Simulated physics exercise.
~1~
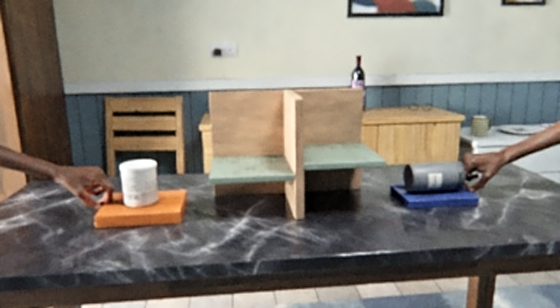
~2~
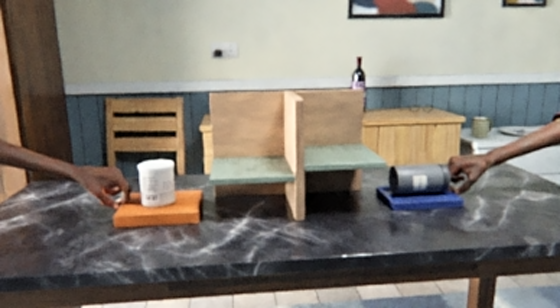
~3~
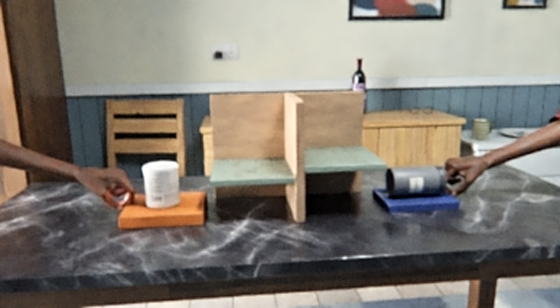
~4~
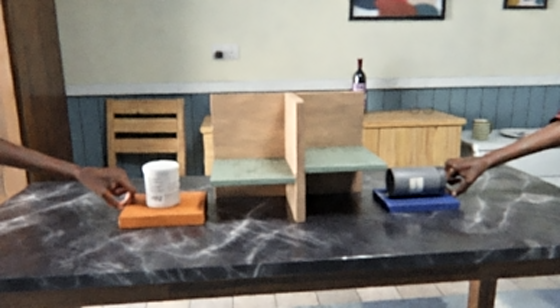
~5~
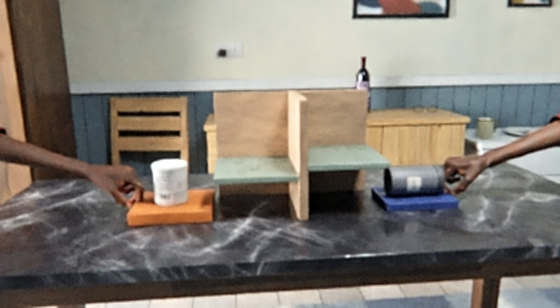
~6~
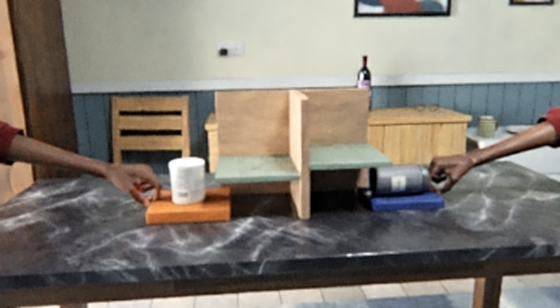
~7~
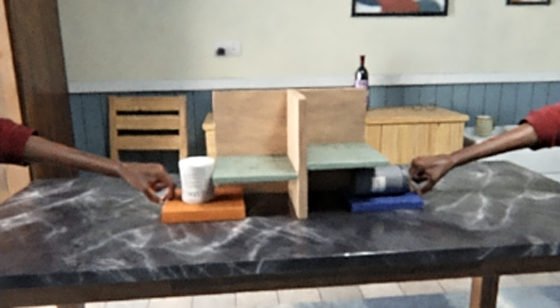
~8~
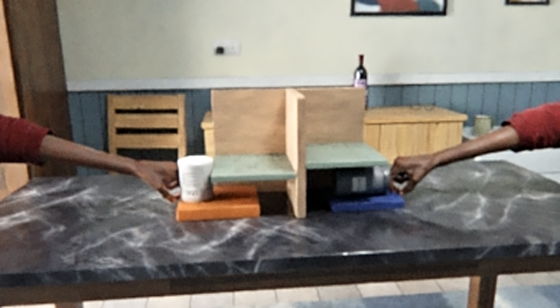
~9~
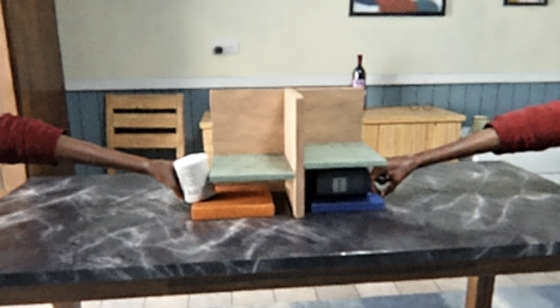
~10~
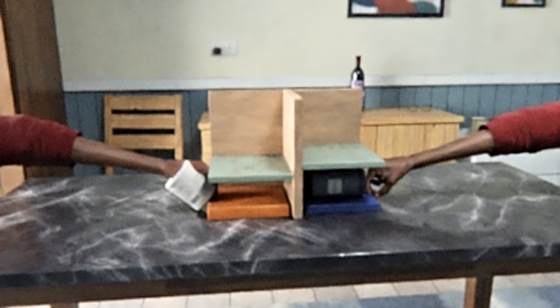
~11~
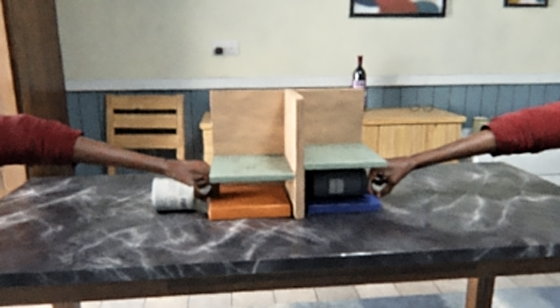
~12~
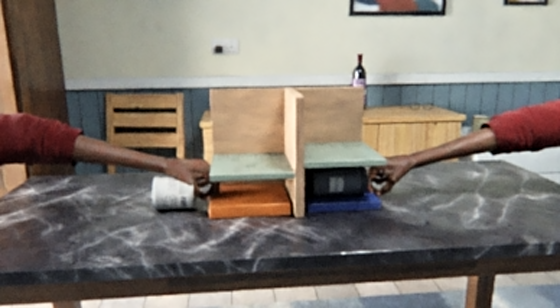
The clip opens on a dark marbled table with a low, two-sided shelf at its centre, an upright white tin on an orange board at left and a grey jar lying on its side on a blue box at right. Two hands, one at each end, slide the supports slowly inward. The grey jar passes beneath the right shelf, while the white tin meets the left shelf's edge and stops as its board continues underneath. The tin tilts, then topples off to the left. Finally, it lies on its side on the table, while the jar rests under the shelf, still on its blue box.
